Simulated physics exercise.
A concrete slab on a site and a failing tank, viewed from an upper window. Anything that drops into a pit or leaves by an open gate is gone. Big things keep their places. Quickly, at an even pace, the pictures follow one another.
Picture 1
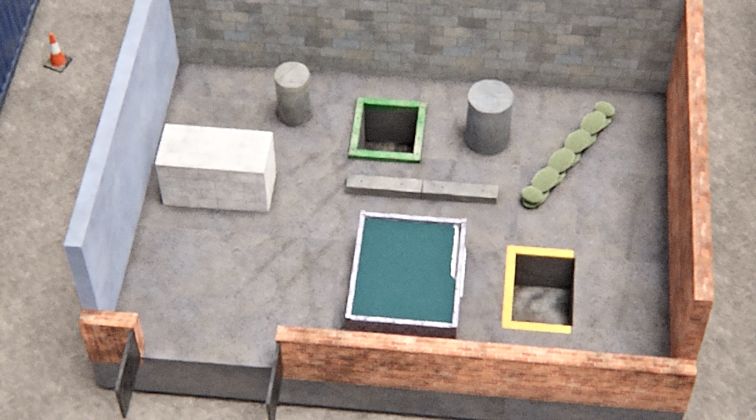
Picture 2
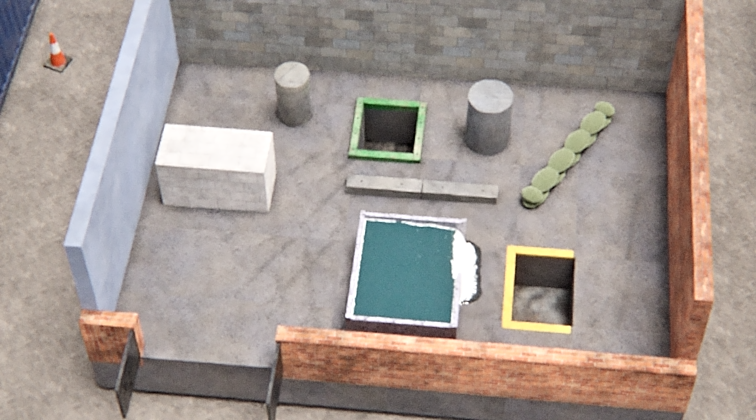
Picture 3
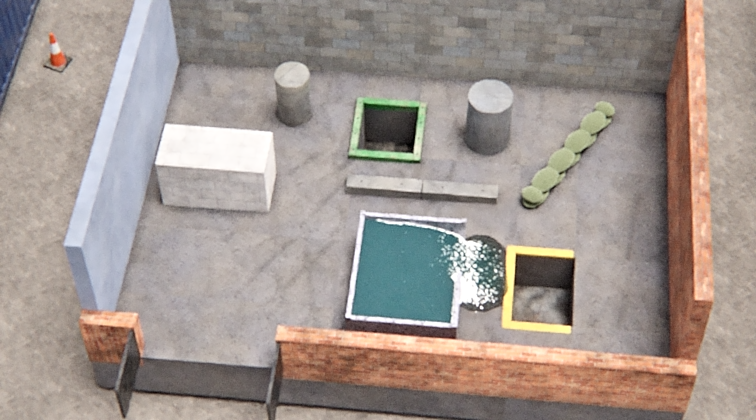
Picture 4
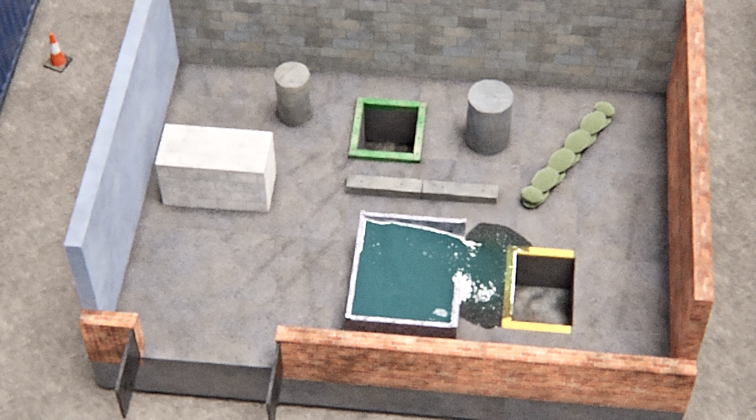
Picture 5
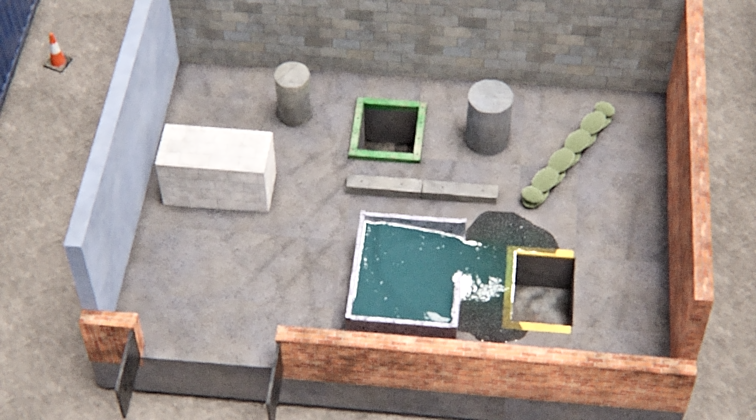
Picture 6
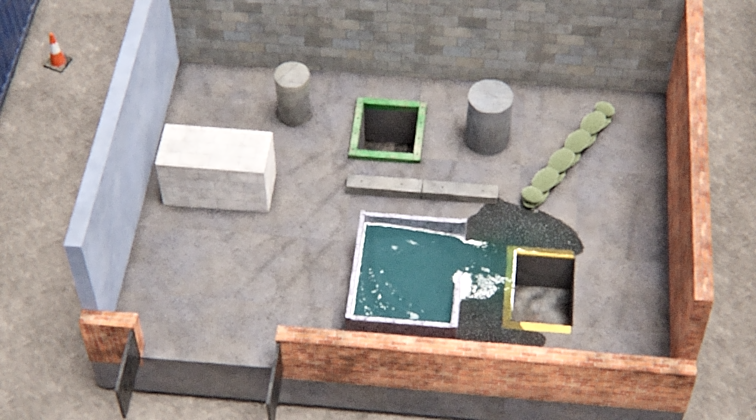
At first, a white-rimmed tank of still green water stands on a walled concrete slab between a green-edged pit and a yellow-edged one. Foaming water then bursts from its right side, reaches the yellow frame, and the dark wet patch spreads up and around it toward the row of bushes.
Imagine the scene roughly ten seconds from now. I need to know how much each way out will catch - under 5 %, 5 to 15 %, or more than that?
Here you go: The gate catches under 5 %; the yellow pit catches more than 15 %; the green pit catches under 5 %.
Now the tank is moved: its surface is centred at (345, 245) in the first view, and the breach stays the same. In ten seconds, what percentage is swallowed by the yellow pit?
I'd put the yellow pit near 40 per cent of the whole.
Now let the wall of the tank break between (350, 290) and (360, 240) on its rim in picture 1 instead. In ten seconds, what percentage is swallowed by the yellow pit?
In percent, yellow takes 0.
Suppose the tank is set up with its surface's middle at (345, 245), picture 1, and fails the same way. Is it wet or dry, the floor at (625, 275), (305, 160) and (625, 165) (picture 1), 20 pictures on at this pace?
Going through the three spots, I'd say swamped, high and dry, swamped.
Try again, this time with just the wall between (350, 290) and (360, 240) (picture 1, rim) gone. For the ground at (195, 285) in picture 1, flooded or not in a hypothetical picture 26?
Check at the given point: Inundated.
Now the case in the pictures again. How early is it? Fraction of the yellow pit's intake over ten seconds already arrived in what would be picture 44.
Share at that point: Close to 85 in a hundred.
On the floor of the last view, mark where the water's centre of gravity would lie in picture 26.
The balance point is around (466, 264).
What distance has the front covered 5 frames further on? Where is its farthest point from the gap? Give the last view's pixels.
Somewhere around (634, 212).
A moment on, water covers 10 % of the floor; the gate 0 %, the yellow pit 18 %, the green pit 0 %.
Next, water covers 15 % of the floor; the gate 0 %, the yellow pit 29 %, the green pit 0 %.
Then, water covers 20 % of the floor; the gate 0 %, the yellow pit 41 %, the green pit 0 %.
Later, water covers 25 % of the floor; the gate 0 %, the yellow pit 53 %, the green pit 0 %.
In the end, water covers 35 % of the floor; the gate 0 %, the yellow pit 62 %, the green pit 0 %.
